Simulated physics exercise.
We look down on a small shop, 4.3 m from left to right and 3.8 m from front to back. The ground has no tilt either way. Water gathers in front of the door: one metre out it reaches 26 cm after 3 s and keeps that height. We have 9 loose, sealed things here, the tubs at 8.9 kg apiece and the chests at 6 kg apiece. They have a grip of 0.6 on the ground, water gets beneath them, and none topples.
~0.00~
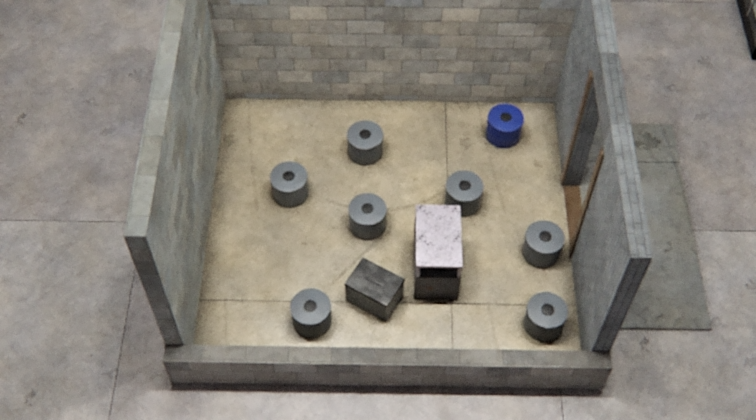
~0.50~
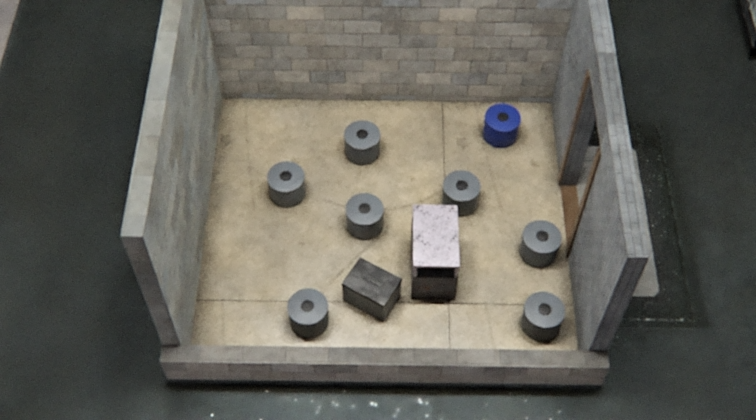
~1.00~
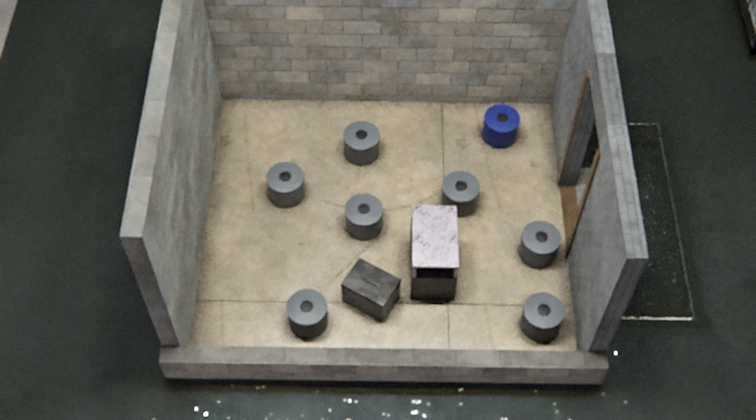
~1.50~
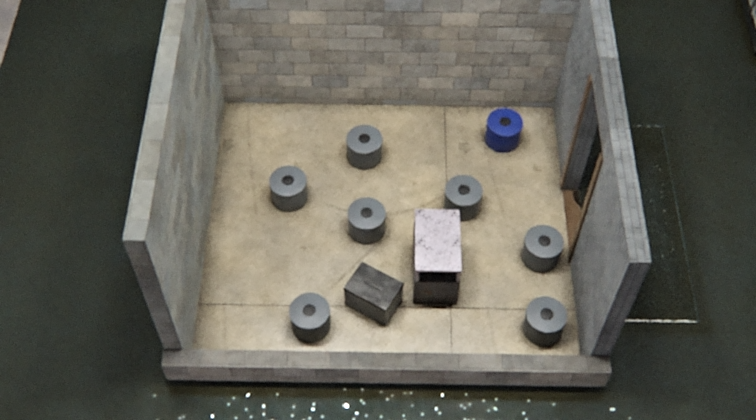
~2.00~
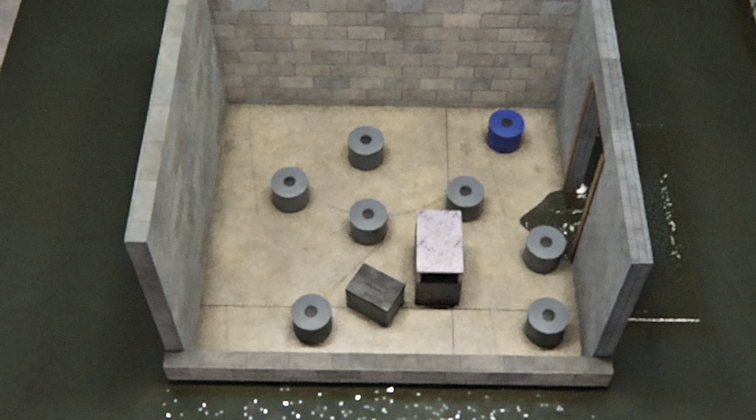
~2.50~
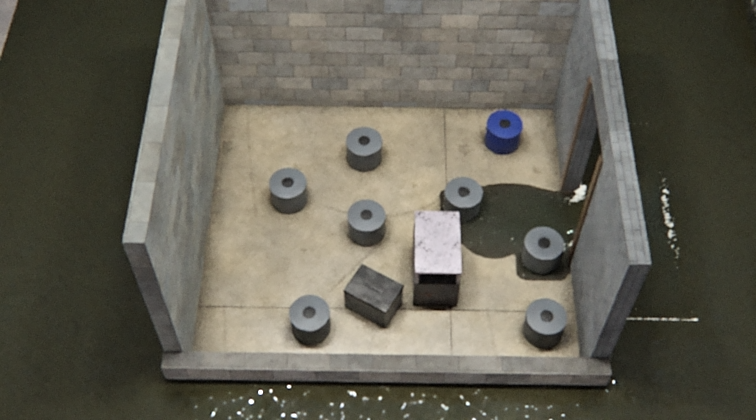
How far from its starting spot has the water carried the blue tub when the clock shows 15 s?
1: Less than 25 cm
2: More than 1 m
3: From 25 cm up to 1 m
3, from 25 cm up to 1 m.
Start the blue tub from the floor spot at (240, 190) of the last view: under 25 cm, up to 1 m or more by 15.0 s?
Short answer, it is taken a long way.
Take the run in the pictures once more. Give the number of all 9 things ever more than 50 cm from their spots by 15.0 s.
I count 9.
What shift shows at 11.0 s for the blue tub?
Roughly 0 cm by then.
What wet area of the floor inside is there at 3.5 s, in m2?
Around 4.5 m2 of it.
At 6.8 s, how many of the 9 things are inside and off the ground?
Total: 5.
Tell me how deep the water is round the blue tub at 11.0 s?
5 cm or so.
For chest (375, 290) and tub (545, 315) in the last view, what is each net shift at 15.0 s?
In that order: 200 cm, 80 cm.
After 3.5 s the blue tub is near (505, 124), 0.0 m from its start, aground; 0 afloat.
After 6.8 s the blue tub is near (505, 124), 0.0 m from its start, aground; 5 afloat.
After 11.0 s the blue tub is near (505, 124), 0.0 m from its start, aground; 8 afloat.
After 15.0 s the blue tub is near (504, 157), 0.5 m from its start, afloat; 9 afloat.
